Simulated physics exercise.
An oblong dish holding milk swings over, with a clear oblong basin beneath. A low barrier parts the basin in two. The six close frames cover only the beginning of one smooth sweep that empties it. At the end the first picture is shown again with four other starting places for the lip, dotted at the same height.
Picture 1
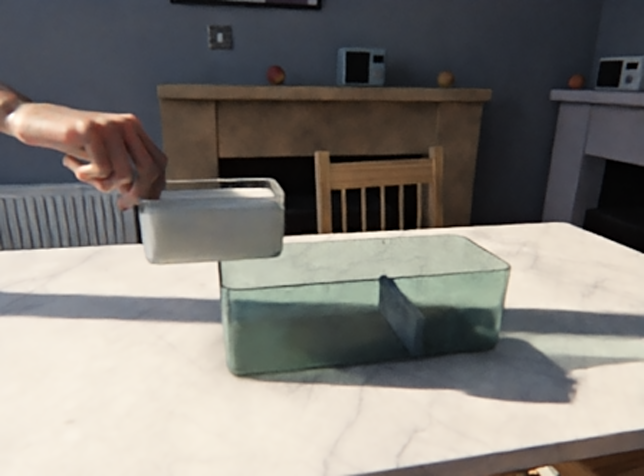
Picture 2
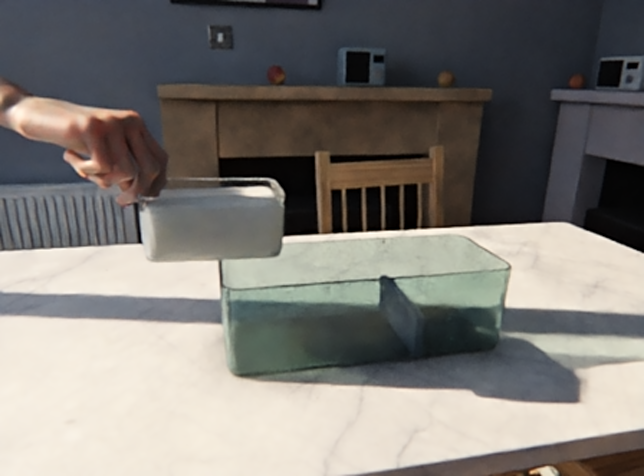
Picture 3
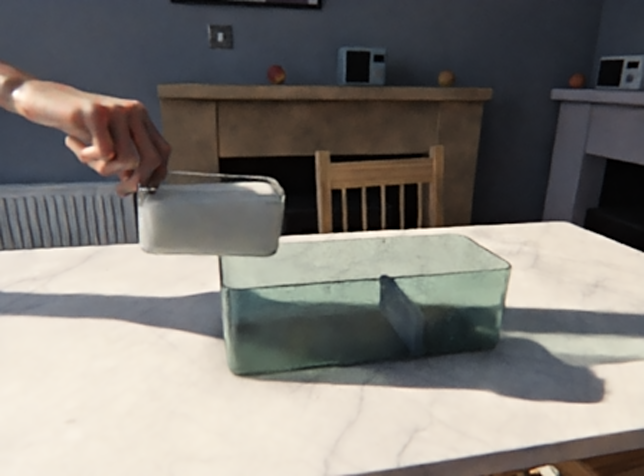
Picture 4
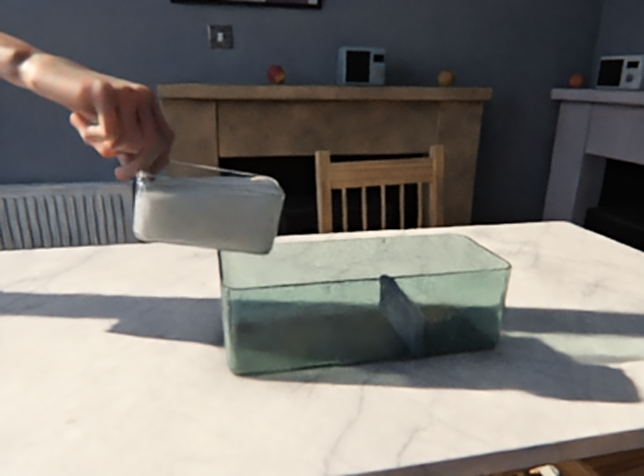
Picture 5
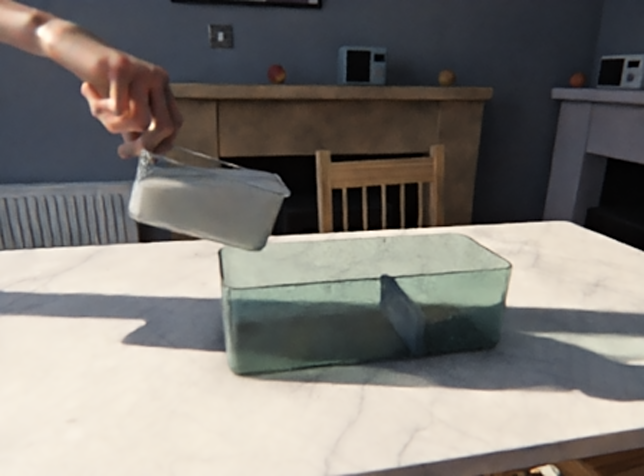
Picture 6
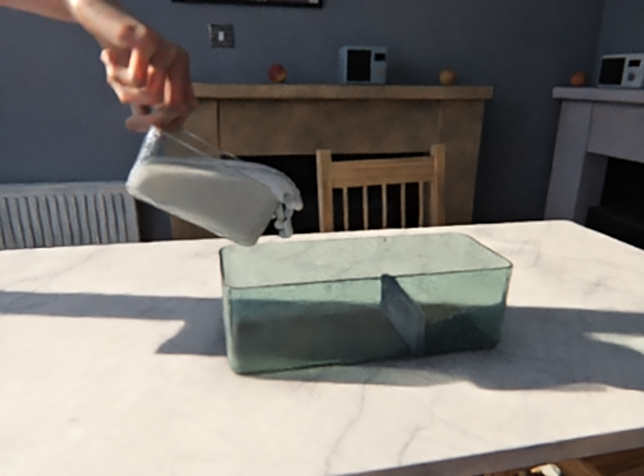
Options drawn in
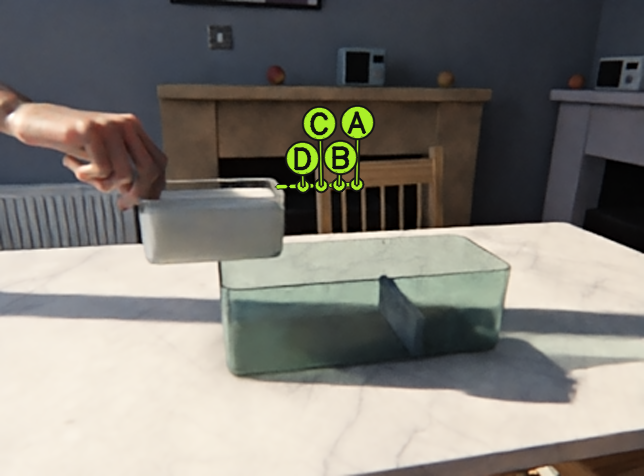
Hand tilting a small clear dish of milk to the right above a divided glass basin, milk starting to pour over its lip.
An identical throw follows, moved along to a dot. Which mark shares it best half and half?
C beats the others.
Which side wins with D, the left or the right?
The left side.
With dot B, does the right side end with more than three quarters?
No.
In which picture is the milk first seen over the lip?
Picture 5.
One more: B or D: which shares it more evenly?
Dot B.
On the marked copy, A at (356, 184); B at (339, 185); C at (321, 185); D at (303, 186).
For dot A, about 12 % ends left of the wall and 84 % right of it; 4 % is lost outside.
For dot B, about 30 % ends left of the wall and 66 % right of it; 4 % is lost outside.
For dot C, about 50 % ends left of the wall and 45 % right of it; 5 % is lost outside.
For dot D, about 84 % ends left of the wall and 11 % right of it; 5 % is lost outside.
